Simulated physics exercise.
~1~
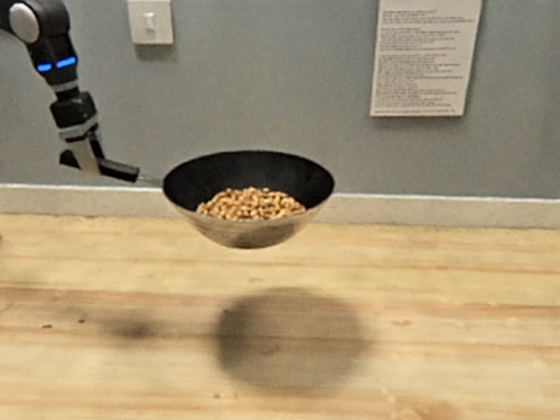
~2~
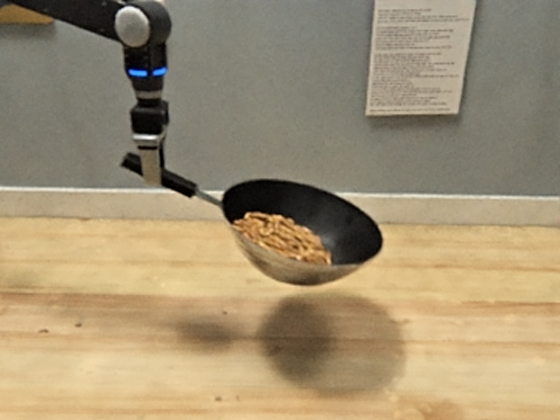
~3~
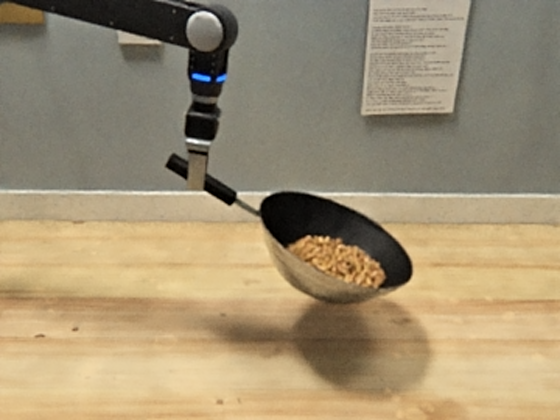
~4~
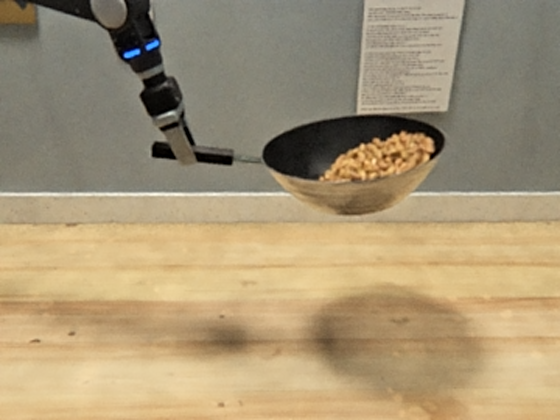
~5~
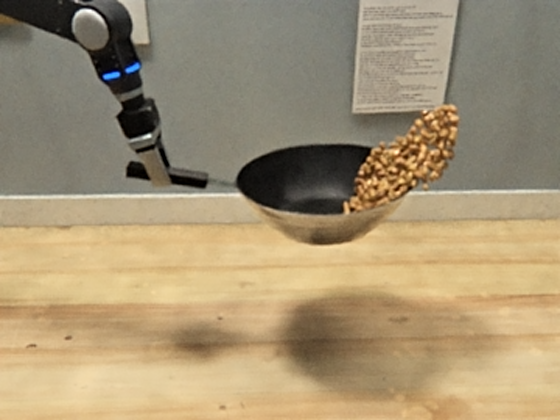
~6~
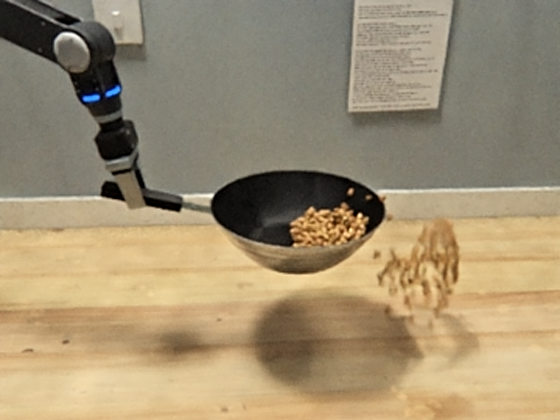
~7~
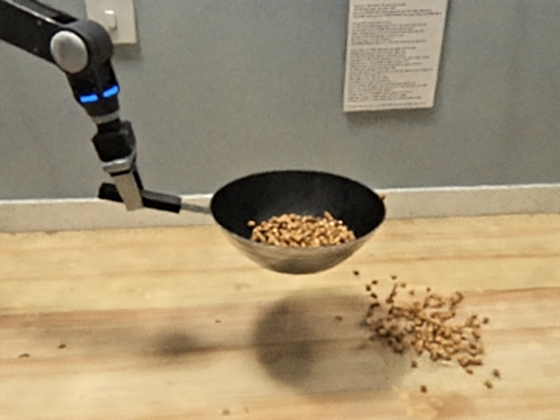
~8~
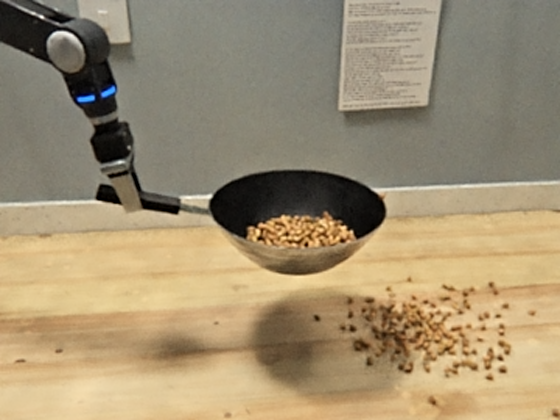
Robot arm swinging a wok of beans rightward, then tossing them, many spilling over the right rim and scattering across the wooden surface.
